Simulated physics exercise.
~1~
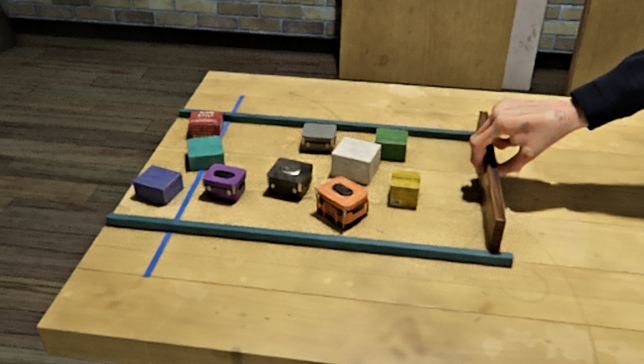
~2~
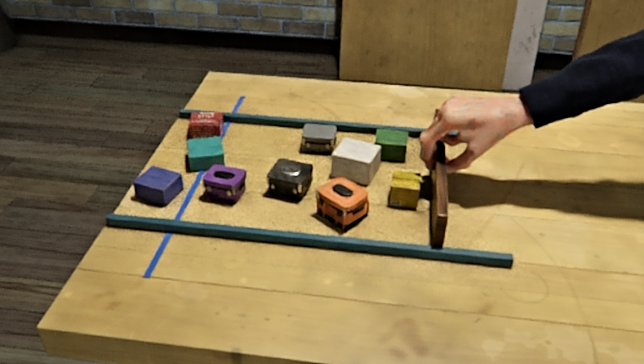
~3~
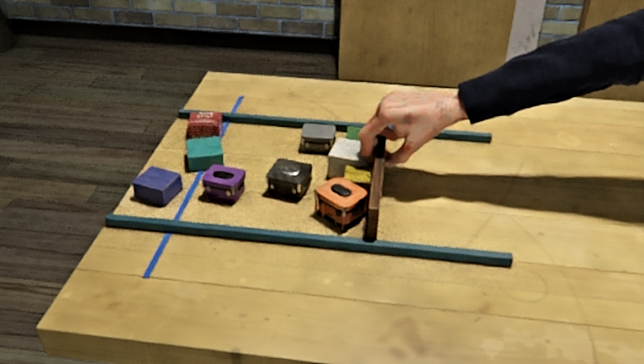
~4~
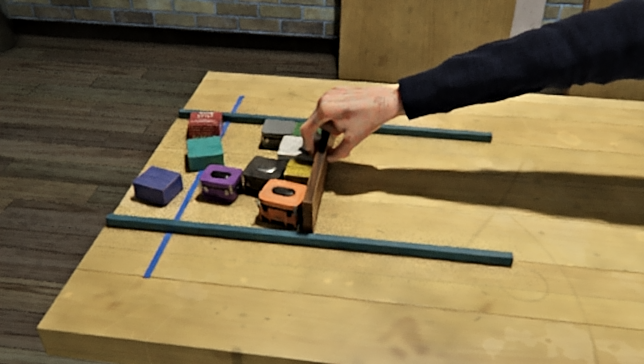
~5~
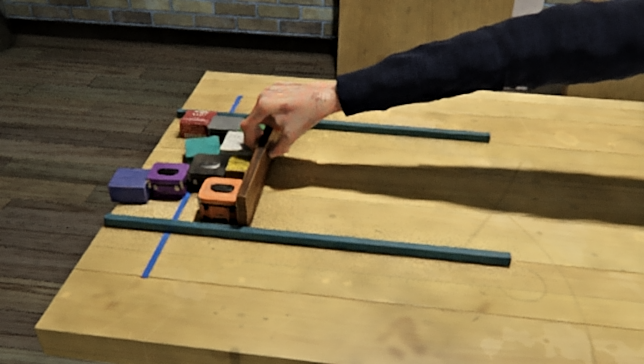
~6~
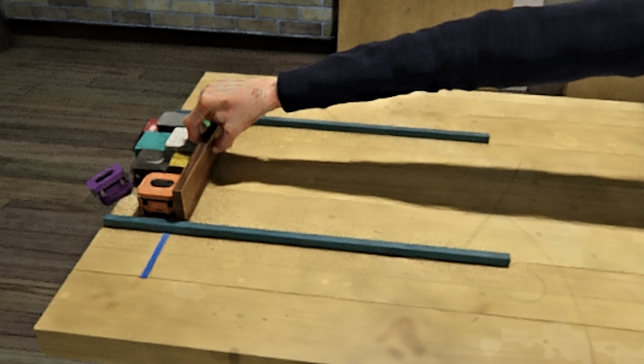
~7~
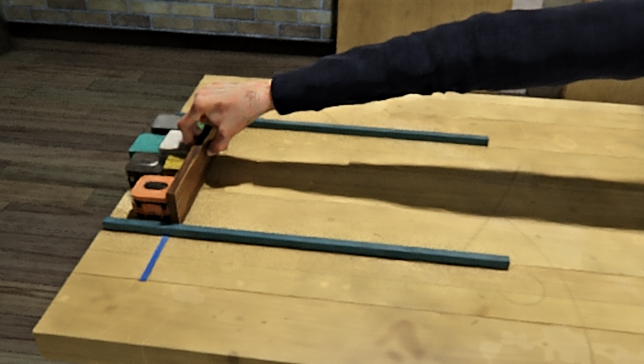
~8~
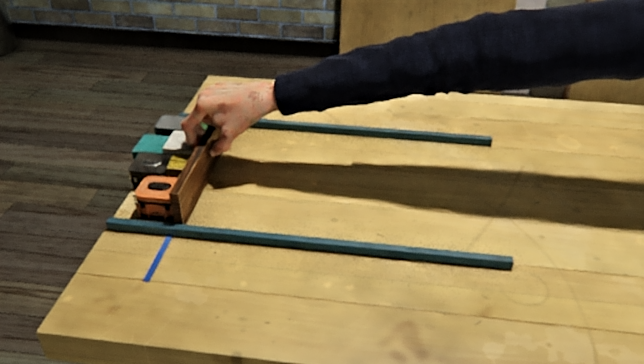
The footage shows a hand sliding an upright wooden board leftward between two green rails, sweeping colourful small boxes and cases past a blue tape line. The blue block, purple case and red box go off the table's end, while the rest stay bunched against the board as it stops.
